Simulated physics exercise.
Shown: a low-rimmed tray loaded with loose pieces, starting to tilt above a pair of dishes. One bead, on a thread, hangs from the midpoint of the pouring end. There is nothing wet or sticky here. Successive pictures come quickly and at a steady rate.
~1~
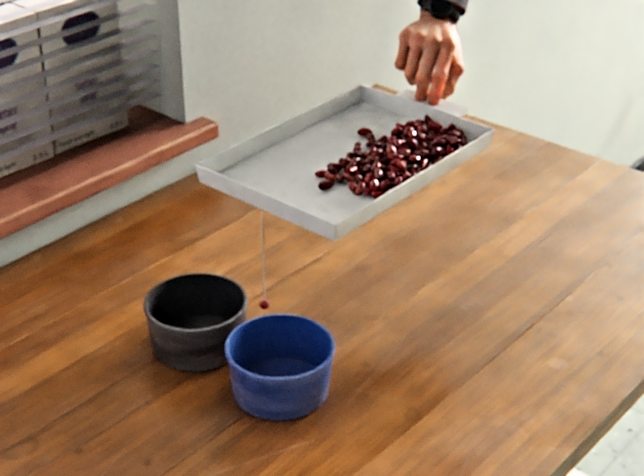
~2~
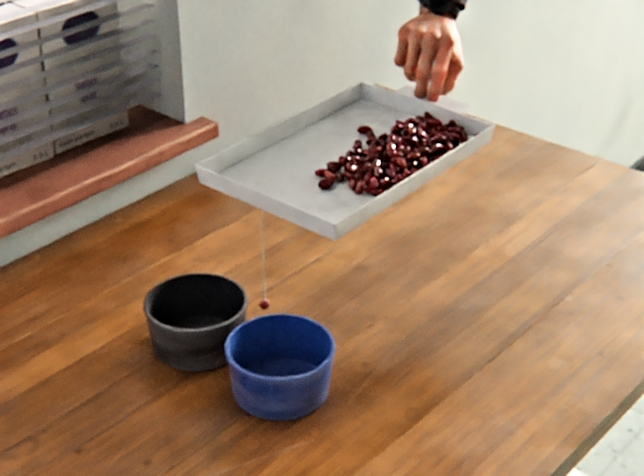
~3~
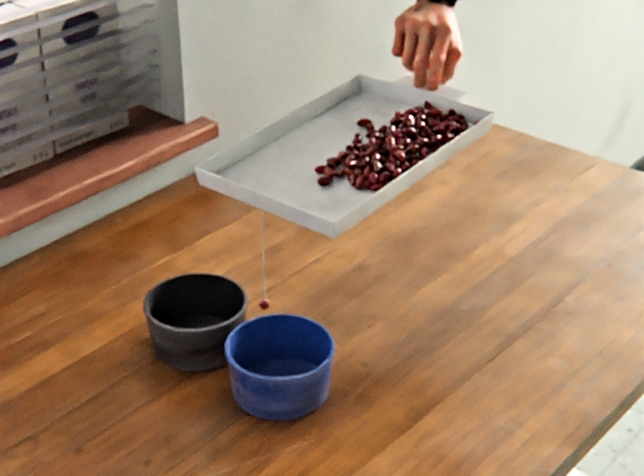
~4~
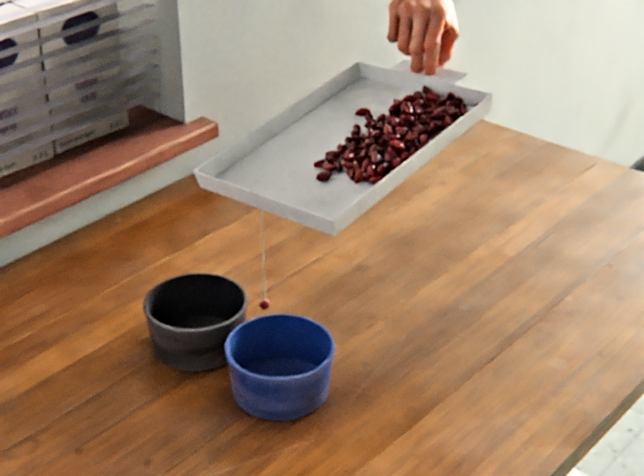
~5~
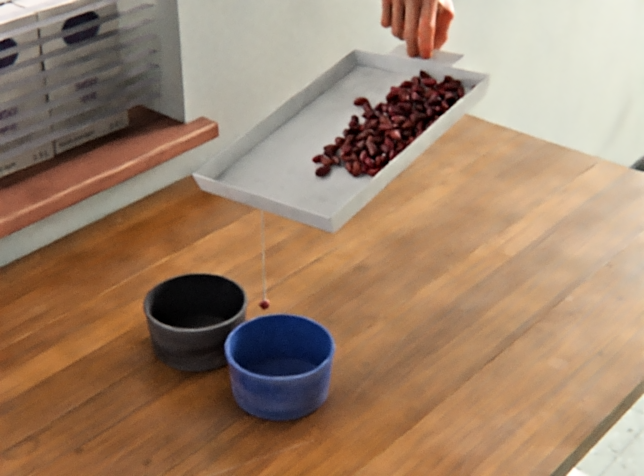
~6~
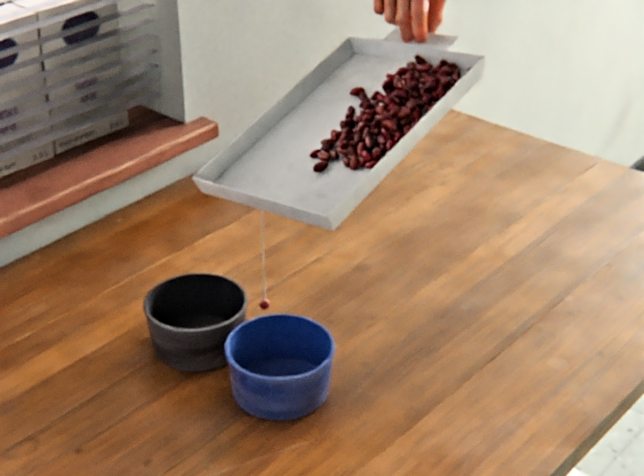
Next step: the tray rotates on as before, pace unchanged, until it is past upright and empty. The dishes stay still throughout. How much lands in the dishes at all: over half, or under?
The load will mostly be caught.
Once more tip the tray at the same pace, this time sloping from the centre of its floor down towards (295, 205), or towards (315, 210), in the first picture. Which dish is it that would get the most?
So, the dish at the right the first time round, the dish at the right the second.
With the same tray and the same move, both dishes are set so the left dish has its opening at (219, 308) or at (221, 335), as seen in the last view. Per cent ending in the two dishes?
In turn 70 and 30 in a hundred.
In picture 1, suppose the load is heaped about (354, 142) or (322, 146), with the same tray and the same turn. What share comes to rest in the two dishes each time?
Roughly 80 and 90 percent, in that order.
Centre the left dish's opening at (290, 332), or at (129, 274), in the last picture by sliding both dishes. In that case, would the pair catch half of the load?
Catch, run one: Below the halfway mark; run two: Past the halfway mark.
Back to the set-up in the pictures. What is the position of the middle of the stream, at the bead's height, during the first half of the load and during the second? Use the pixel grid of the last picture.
Earlier half at (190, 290), later half at (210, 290).
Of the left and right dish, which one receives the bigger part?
Simple - it is the one placed left.
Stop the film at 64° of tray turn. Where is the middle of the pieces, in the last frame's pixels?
I'd put the middle close to (239, 174).
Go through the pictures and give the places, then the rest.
Corners of the pouring end at (199, 164) and (335, 222), level; middle of the load at (396, 158), kidney beans; left dish at (160, 340); right dish at (244, 388); bead on its thread at (264, 304), in the first frame.
Corners of the pouring end at (199, 165) and (335, 222), level; middle of the load at (396, 156), in the second frame.
Corners of the pouring end at (198, 167) and (334, 220), tipped barely, lowest at the left corner; middle of the load at (402, 142), in the third frame.
Corners of the pouring end at (197, 170) and (332, 218), tipped a little, lowest at the left corner; middle of the load at (400, 131), in the fourth frame.
Corners of the pouring end at (196, 173) and (329, 215), tipped a little, lowest at the left corner; middle of the load at (397, 119), in the fifth frame.
Corners of the pouring end at (196, 176) and (327, 213), tipped clearly, lowest at the left corner; middle of the load at (393, 108); left dish at (160, 340); right dish at (244, 388), in the sixth frame.
Soon after the last picture, tray tipped steeply; most on the tray; a stray few outside both; a small part in the air.
A little later, tray tipped past a quarter turn; about half on the tray; about a quarter in the left dish; a small part outside both; a stray few in the air.
Later still, tray tipped past a quarter turn; most in the left dish; about a quarter outside both.
At rest, tray tipped past a quarter turn; none in the right dish; most in the left dish; about a quarter outside both.
